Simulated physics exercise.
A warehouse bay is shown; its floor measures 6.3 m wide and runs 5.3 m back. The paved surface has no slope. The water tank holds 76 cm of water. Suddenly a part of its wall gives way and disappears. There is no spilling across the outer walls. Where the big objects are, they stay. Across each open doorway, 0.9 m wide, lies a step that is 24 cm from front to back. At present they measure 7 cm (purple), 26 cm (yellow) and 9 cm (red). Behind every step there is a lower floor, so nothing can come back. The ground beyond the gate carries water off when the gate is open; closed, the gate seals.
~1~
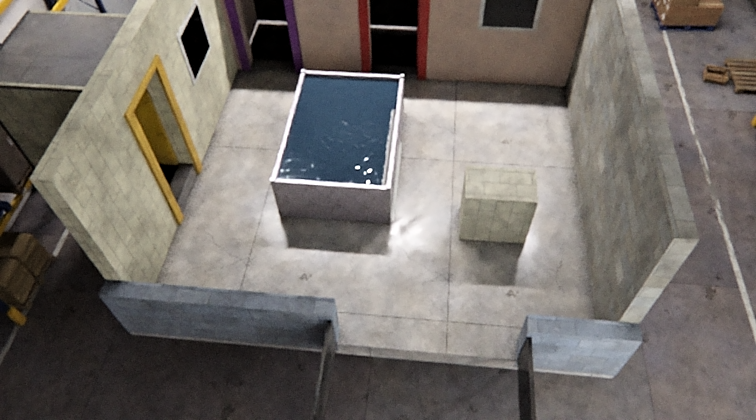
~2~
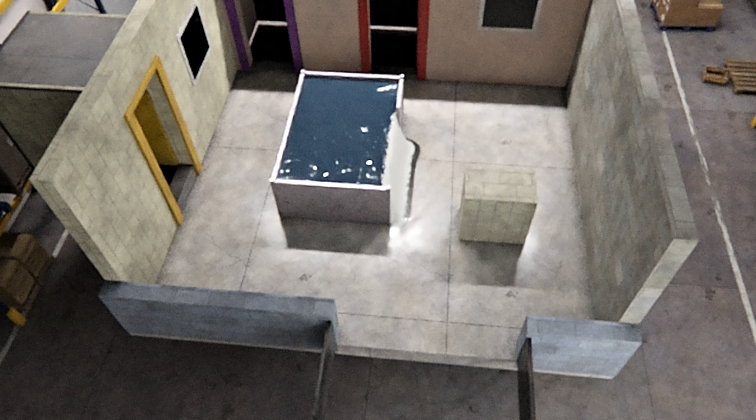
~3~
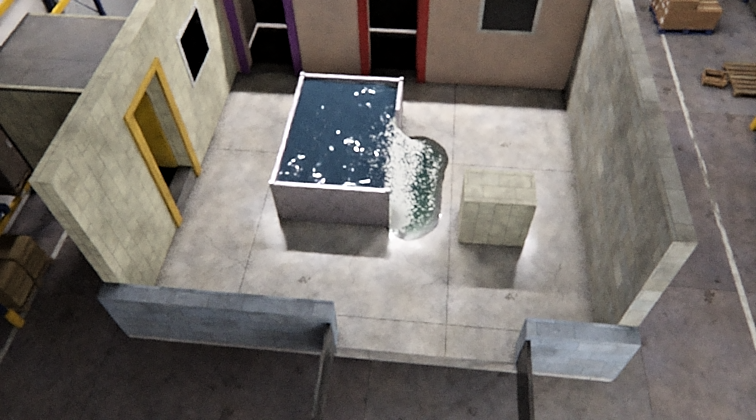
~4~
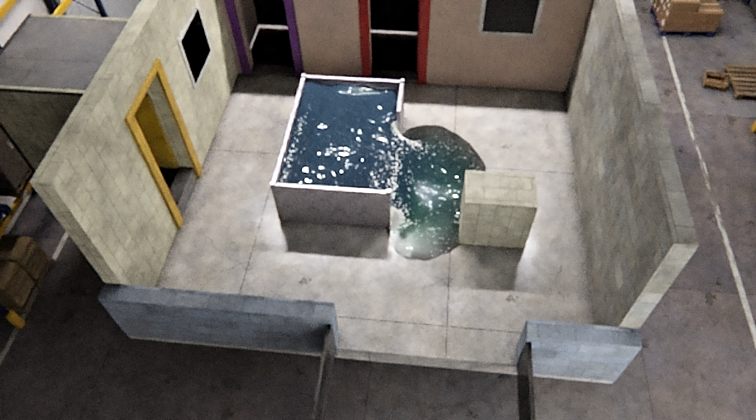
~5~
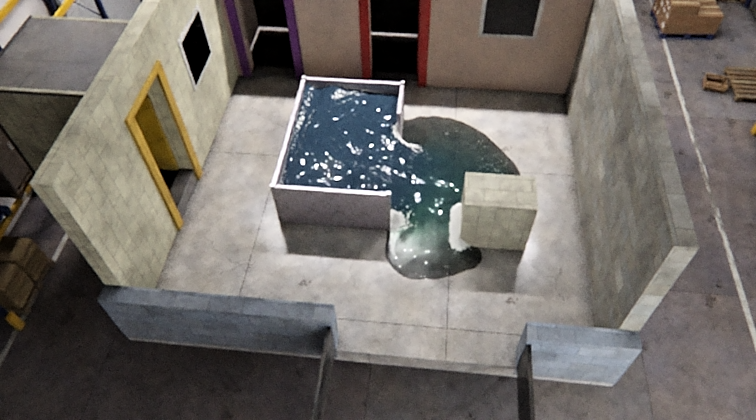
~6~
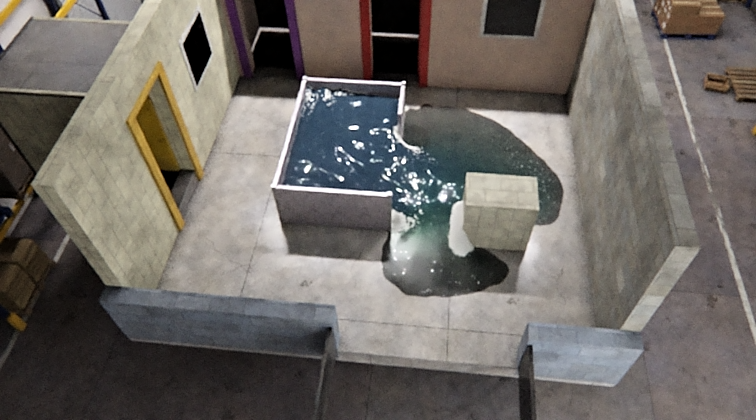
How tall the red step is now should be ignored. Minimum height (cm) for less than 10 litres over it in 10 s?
Around 5 cm.
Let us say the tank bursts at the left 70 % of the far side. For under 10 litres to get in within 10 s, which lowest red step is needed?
Then it needs around 38 cm.
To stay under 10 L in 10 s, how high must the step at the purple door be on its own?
Purple door, minimum about 13.5 cm.
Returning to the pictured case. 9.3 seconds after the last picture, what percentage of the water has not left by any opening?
About 66 %.
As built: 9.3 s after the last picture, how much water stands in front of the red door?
You'd measure close to 6.0 cm there.
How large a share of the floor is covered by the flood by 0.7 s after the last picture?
Wet share: Around 35 %.
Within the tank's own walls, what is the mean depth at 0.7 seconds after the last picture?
The average depth is some 41 cm.
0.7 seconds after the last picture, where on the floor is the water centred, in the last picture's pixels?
Approximately (403, 181).
Then, 0.7 s after the last picture water covers 35 % of the floor, deepest (50 cm) near (457, 218); it has not reached the red door.
Then, 2.3 s after the last picture water covers 55 % of the floor, deepest (38 cm) near (558, 96); 4 cm at the red door, 0 litres in over its 9 cm step.
Then, 9.3 s after the last picture water covers 100 % of the floor, deepest (12 cm) near (196, 321); 6 cm at the red door, 0 litres in over its 9 cm step.
At the red door as built, the water peaked near 9 cm, 7.3 s after the last picture.
Run again over the same 10 s with other heights there, 20 litres in over 4 cm, 4 litres over 6.5 cm. The limit of 10 litres is kept from about 5 cm up.
